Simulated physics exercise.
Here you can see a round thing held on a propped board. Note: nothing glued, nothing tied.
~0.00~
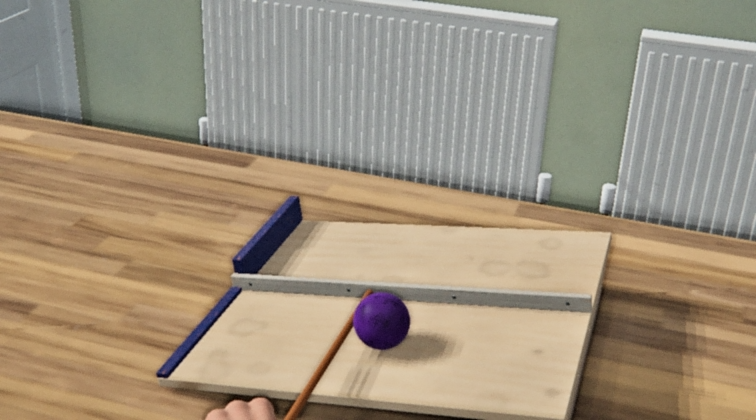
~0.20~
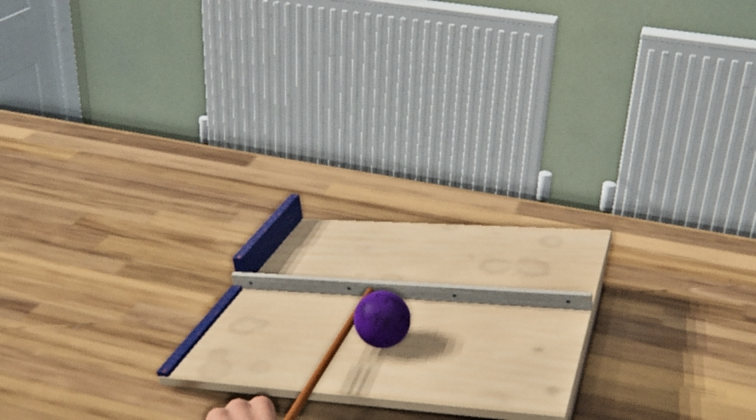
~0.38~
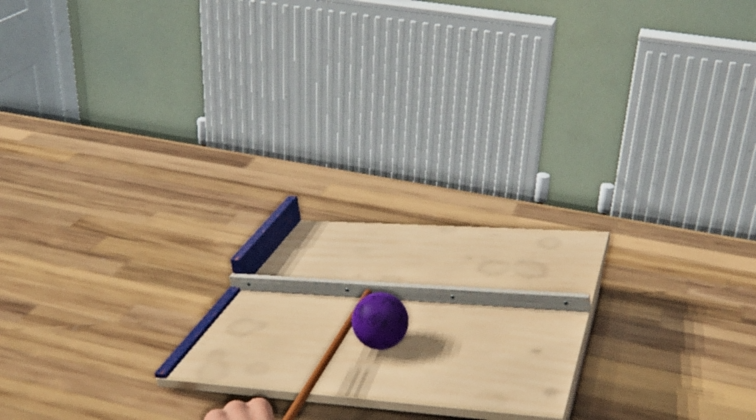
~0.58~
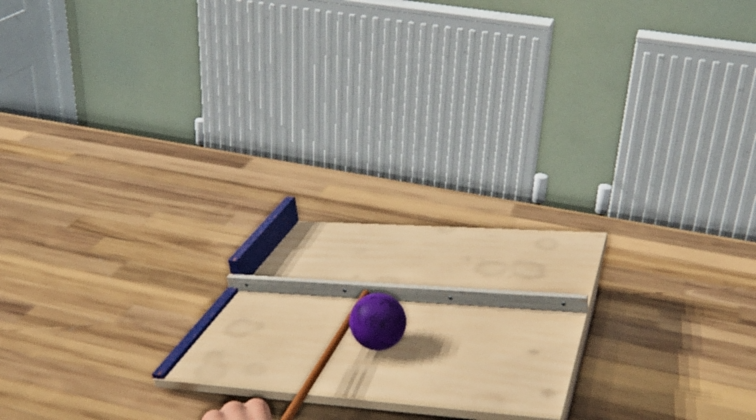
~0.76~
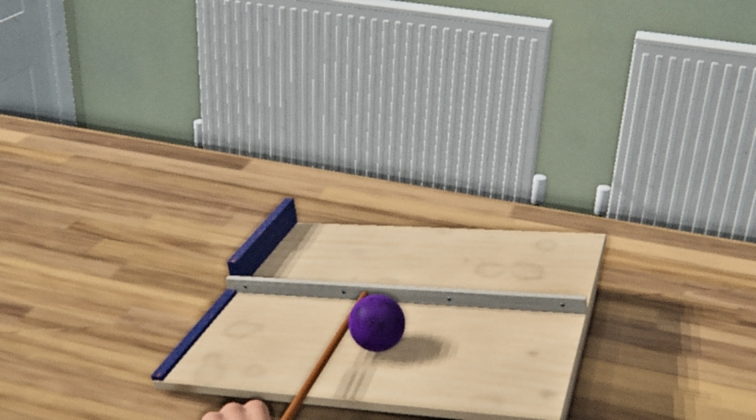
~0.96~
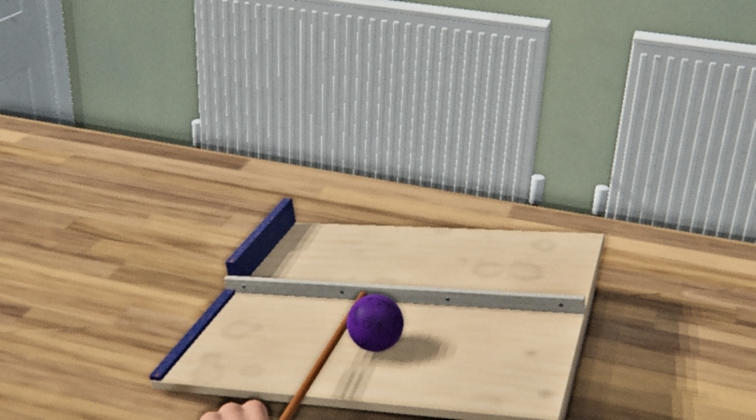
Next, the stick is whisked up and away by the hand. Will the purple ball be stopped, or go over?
I think it's going to make it past the strip.
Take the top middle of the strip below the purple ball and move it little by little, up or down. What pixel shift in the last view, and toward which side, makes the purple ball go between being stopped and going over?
Move it up by about 8 pixels.
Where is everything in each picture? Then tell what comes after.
In the first picture, held back by the stick; purple ball (382, 321); board (401, 290).
In the second picture, held back by the stick; purple ball (383, 320); board (402, 288).
In the third picture, held back by the stick; purple ball (380, 321); board (400, 290).
In the fourth picture, held back by the stick; purple ball (378, 322); board (397, 290).
In the fifth picture, held back by the stick; purple ball (377, 323); board (396, 292).
In the sixth picture, held back by the stick; purple ball (376, 323); board (395, 292).
Around 1.48 s, purple ball rolling on the board near (279, 317).
Around 1.92 s, purple ball off the board near (107, 305).
Around 2.30 s, purple ball off the board.
Finally (2.6 s), the purple ball rolls off the board.
